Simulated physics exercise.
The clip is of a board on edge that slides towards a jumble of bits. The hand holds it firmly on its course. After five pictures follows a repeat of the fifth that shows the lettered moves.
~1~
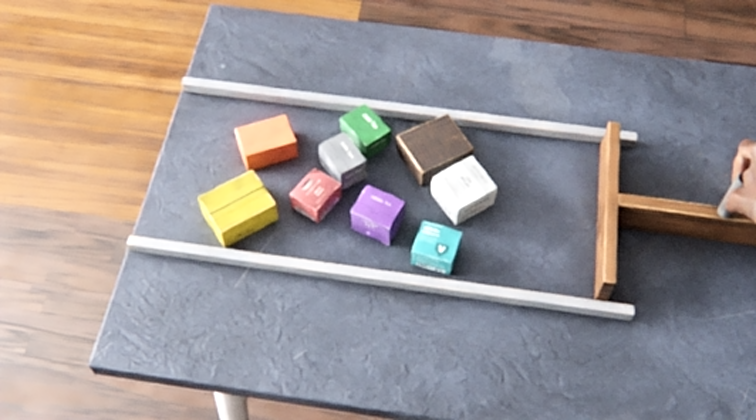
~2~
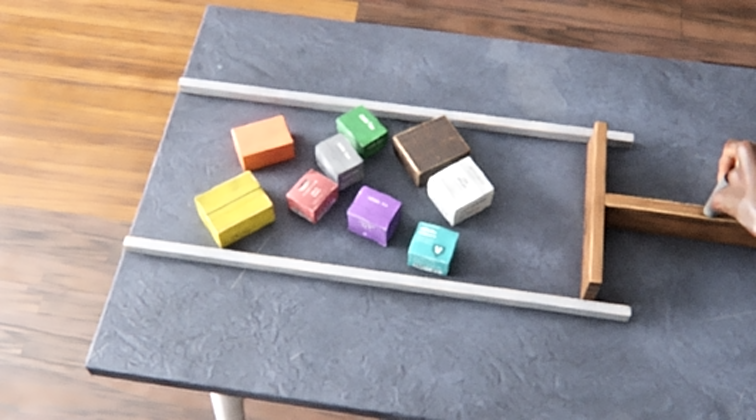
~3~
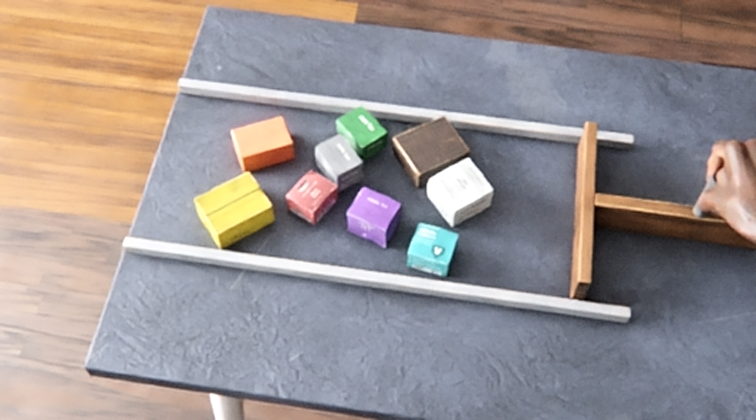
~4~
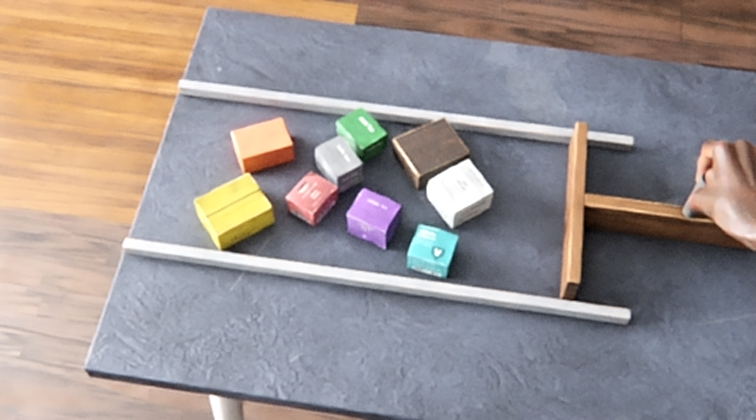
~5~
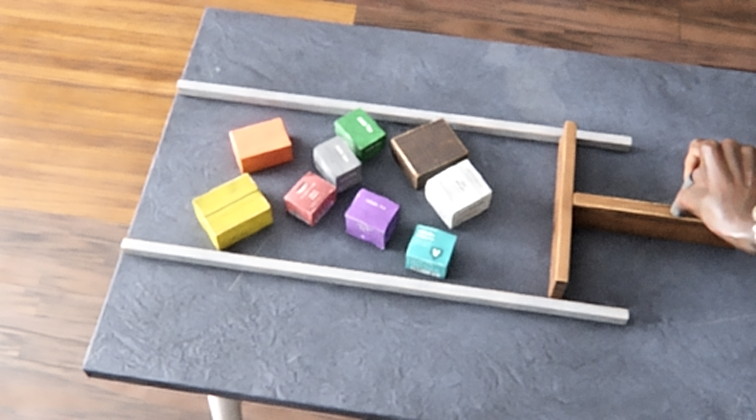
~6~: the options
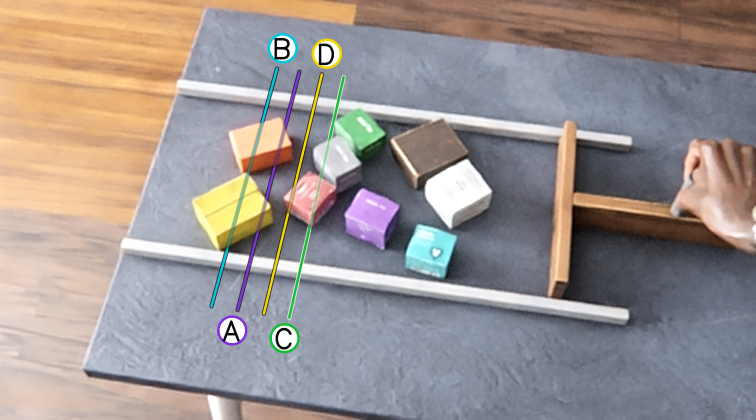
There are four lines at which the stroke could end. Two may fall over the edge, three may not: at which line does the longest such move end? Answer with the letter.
At B, and not beyond.
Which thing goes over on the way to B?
The orange block goes over.
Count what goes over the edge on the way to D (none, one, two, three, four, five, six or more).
In all, none.
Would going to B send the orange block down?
Yes.
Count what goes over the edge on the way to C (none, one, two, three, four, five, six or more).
By then, none.
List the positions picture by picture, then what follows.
In the first picture, black block (435, 150); turquoise box (437, 248); yellow box (238, 209).
In the second picture, board (599, 198); purple box (375, 216).
In the third picture, board (588, 198); green box (362, 133).
In the fourth picture, board (578, 198); grey box (339, 165).
In the fifth picture, board (567, 197); black block (430, 154); turquoise box (431, 252); yellow box (233, 212).
On the copy, A at (271, 181); B at (247, 178); C at (319, 188); D at (295, 184).
On B. First, board (450, 182); turquoise box (413, 252); black block (414, 145).
Then, board (336, 166); orange block (225, 141); yellow box (214, 215).
Finally, board (248, 155); orange block over the edge; yellow box (137, 211); one fallen.
By contrast, A is within the limit but short; C is within the limit but short; D is within the limit but short.
